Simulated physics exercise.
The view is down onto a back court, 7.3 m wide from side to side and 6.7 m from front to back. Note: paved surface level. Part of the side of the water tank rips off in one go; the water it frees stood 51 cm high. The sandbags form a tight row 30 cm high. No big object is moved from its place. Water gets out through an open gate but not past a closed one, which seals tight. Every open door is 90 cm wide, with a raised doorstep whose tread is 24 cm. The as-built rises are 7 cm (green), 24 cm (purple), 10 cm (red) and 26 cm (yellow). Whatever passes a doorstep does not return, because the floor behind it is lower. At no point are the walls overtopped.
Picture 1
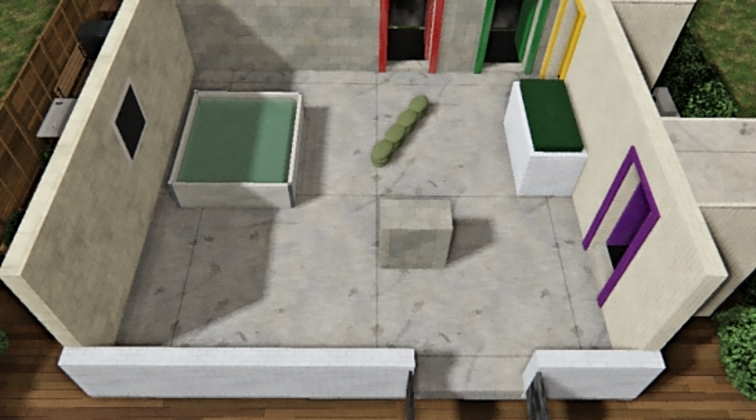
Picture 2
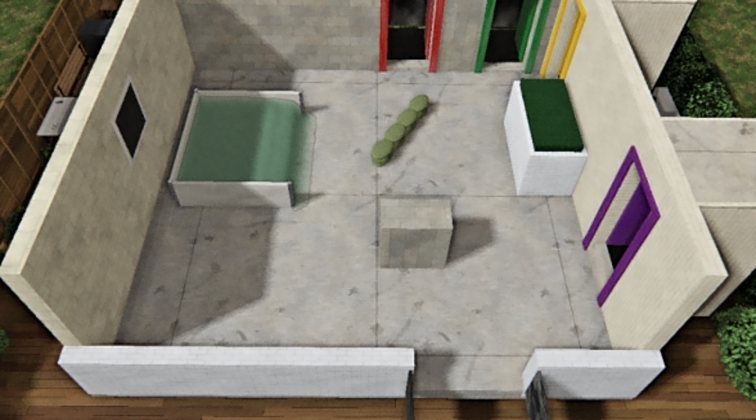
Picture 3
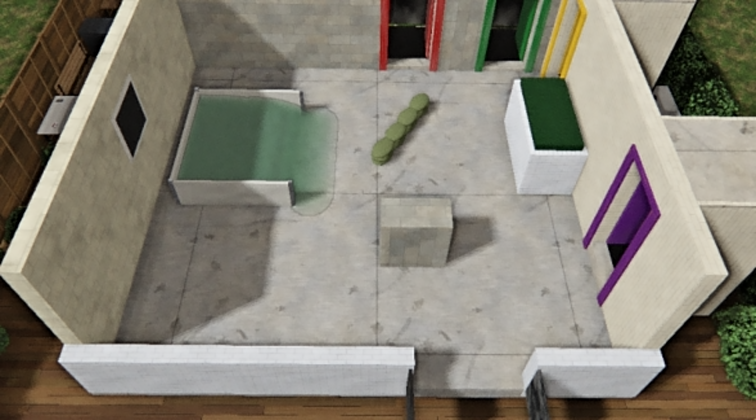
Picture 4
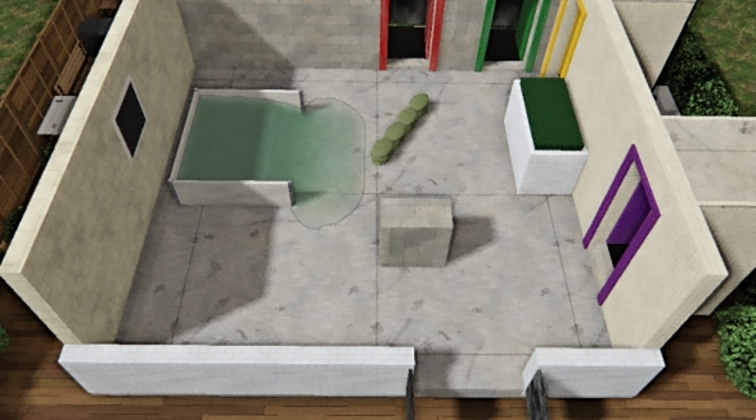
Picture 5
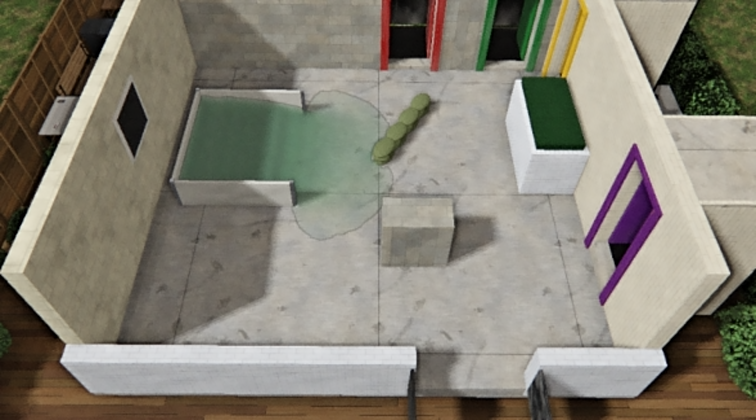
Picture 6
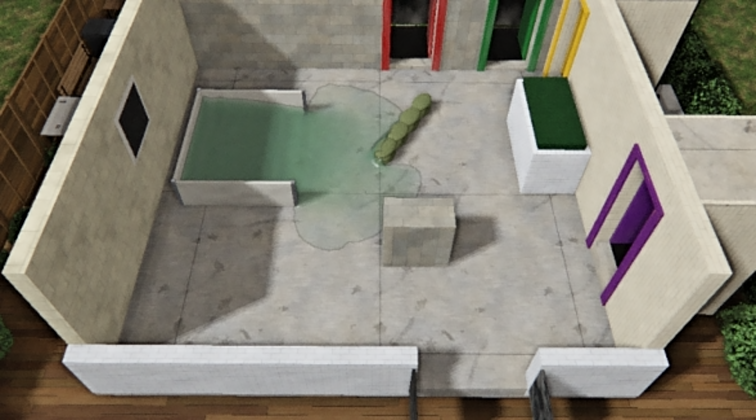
A white-walled tank loses its right side, and greenish water spreads across the paved court around a hedge.
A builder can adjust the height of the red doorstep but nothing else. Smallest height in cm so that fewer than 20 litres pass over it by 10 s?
I would say 23 cm.
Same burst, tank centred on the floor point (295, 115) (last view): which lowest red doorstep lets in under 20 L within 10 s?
It should be around 29 cm high.
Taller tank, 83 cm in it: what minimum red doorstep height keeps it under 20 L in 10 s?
About 38 centimetres.
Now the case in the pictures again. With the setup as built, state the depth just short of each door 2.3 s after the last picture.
In cm: Green 5, purple 16, red 23, yellow 9.
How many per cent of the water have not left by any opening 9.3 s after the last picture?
About 86 %.
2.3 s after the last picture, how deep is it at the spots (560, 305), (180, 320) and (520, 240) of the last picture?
Taking the spots in order: About 2, 0 and 5 centimetres.
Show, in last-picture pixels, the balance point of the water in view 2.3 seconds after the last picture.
Roughly (379, 158).
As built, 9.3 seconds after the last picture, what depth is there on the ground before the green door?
Depth: Near 7.0 cm.
Then, 0.7 s after the last picture water covers 25 % of the floor, deepest (34 cm) near (378, 150); it has not reached the red door.
Then, 2.3 s after the last picture water covers 45 % of the floor, deepest (24 cm) near (378, 75); 23 cm at the red door, 107 litres in over its 10 cm doorstep.
Then, 9.3 s after the last picture water covers 95 % of the floor, deepest (8 cm) near (415, 130); 5 cm at the red door, 165 litres in over its 10 cm doorstep.
At the red door as built, the water peaked near 26 cm, 1.7 s after the last picture.
With a doorstep of 21 cm, 32 litres would have come in within the 10 s; with 28.5 cm, 2 litres. So under 20 litres takes about 23 cm.
